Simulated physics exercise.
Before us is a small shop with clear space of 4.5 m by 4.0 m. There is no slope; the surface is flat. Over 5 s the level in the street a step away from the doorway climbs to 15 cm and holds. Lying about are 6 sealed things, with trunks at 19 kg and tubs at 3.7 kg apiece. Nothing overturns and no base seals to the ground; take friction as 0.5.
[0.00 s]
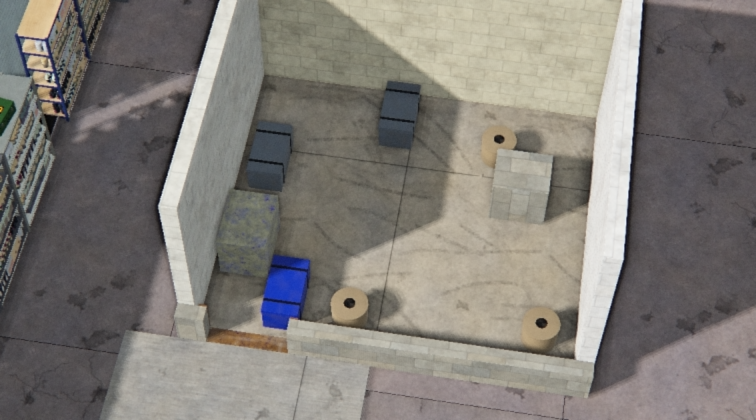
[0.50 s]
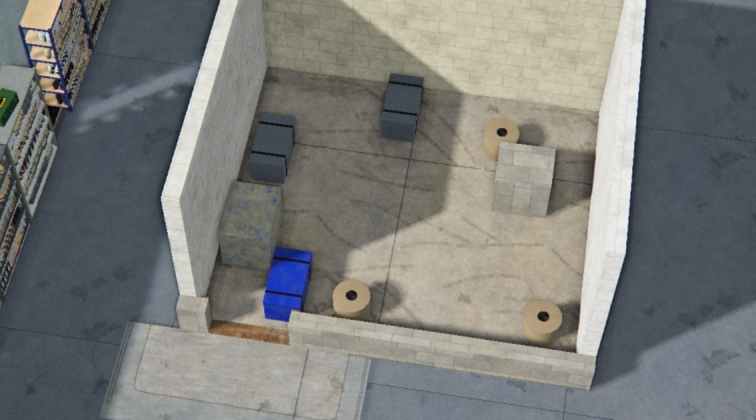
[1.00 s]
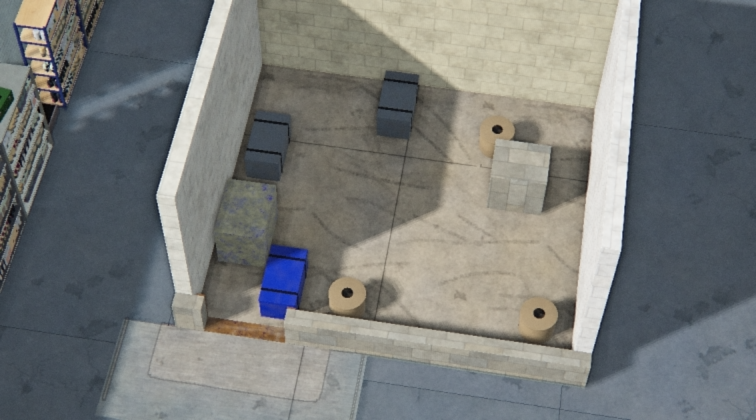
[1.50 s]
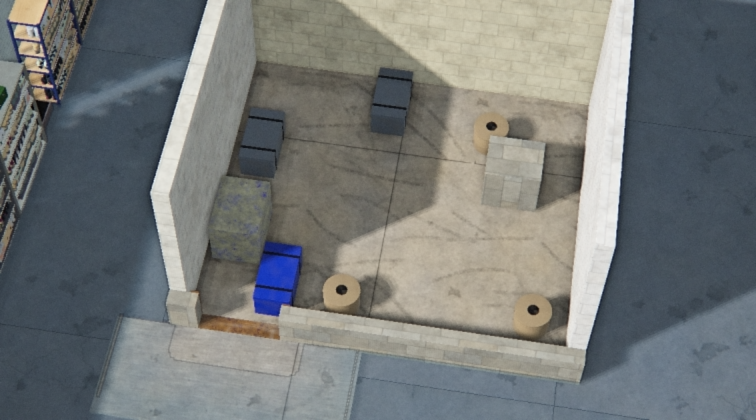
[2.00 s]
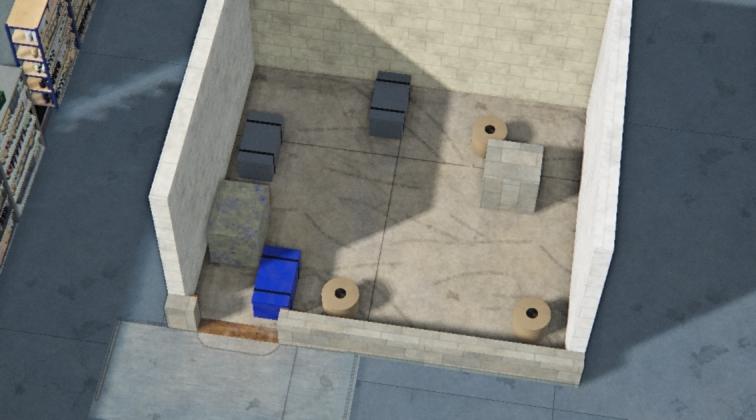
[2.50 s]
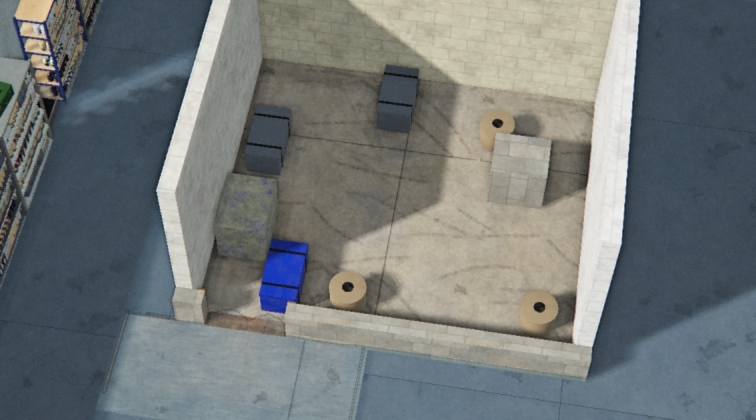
A small roofless shop with pale block walls and a flat, stained floor is seen from high above, with stocked shelves at the far left. A blue trunk rests near the front left beside a mottled grey block, two dark grey trunks stand behind, and three tan tubs and a pale block stand around the floor. Nothing inside moves; only the camera shifts slightly, while the paving outside changes from brownish to blue-grey.
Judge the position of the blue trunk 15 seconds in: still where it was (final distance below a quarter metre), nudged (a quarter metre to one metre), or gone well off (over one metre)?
It's going to be taken off.
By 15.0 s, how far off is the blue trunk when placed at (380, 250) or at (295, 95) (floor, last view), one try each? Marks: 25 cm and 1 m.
From the first spot it would drift a bit, and from the second it would stay roughly in place.
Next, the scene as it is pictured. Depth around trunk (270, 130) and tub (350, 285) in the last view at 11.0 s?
Depths: Near 3 cm, then near 1 cm.
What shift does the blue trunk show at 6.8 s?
Roughly 100 cm.
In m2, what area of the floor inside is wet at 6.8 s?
I'd estimate close to 6.5 m2.
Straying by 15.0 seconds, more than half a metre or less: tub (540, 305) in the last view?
It is within.
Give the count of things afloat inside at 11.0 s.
Of them, 0.
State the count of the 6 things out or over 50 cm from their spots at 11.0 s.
The answer is 2.
After 3.5 s the blue trunk is near (284, 269), 0.0 m from its start, aground; 0 afloat.
After 6.8 s the blue trunk is near (358, 247), 1.0 m from its start, aground; 0 afloat.
After 11.0 s the blue trunk is near (404, 249), 1.5 m from its start, aground; 0 afloat.
After 15.0 s the blue trunk is near (409, 250), 1.5 m from its start, aground; 4 afloat.
